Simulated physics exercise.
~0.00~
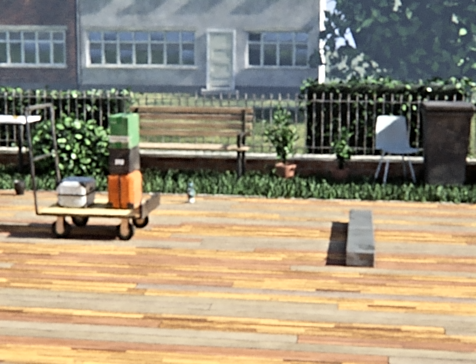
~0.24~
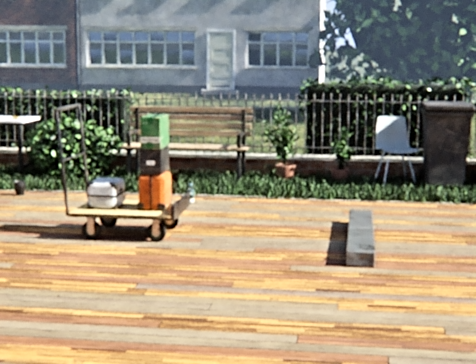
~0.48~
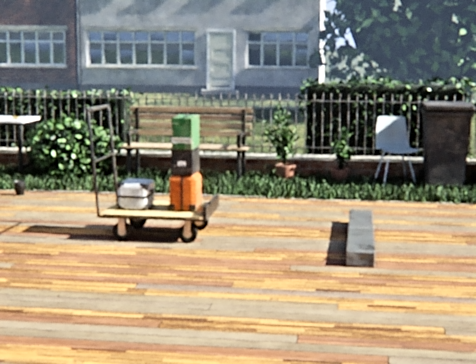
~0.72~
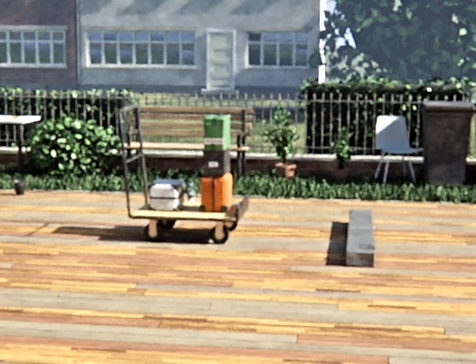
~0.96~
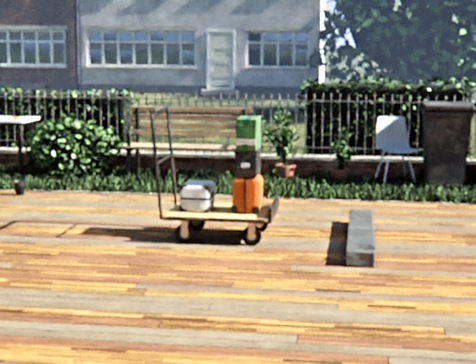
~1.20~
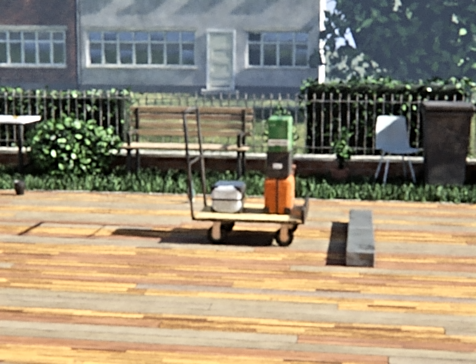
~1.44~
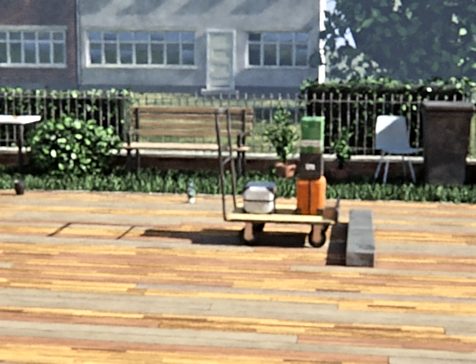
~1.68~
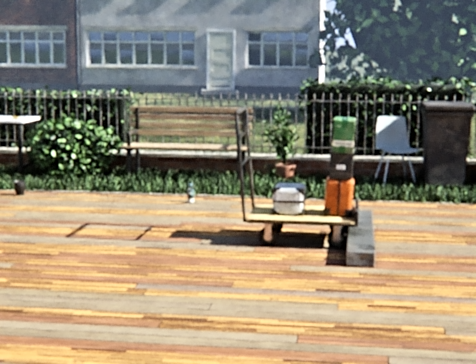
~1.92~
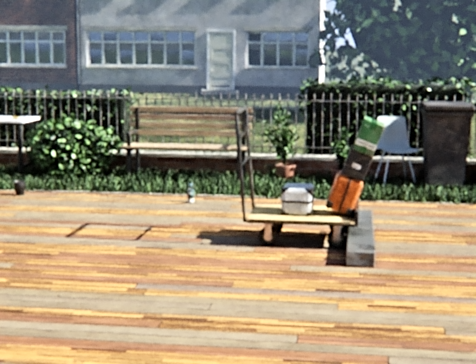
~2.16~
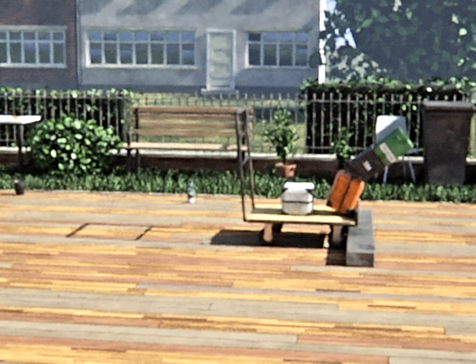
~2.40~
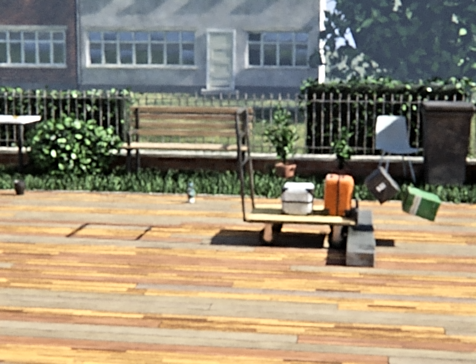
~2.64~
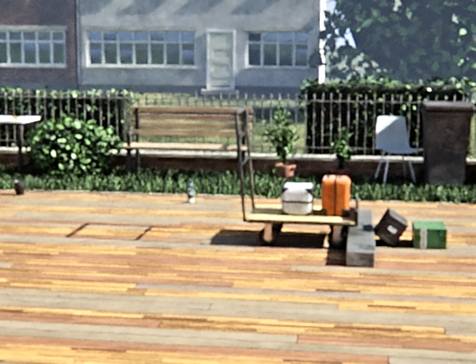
A loaded cart rolls right into a kerb, and its top two boxes topple beyond it.
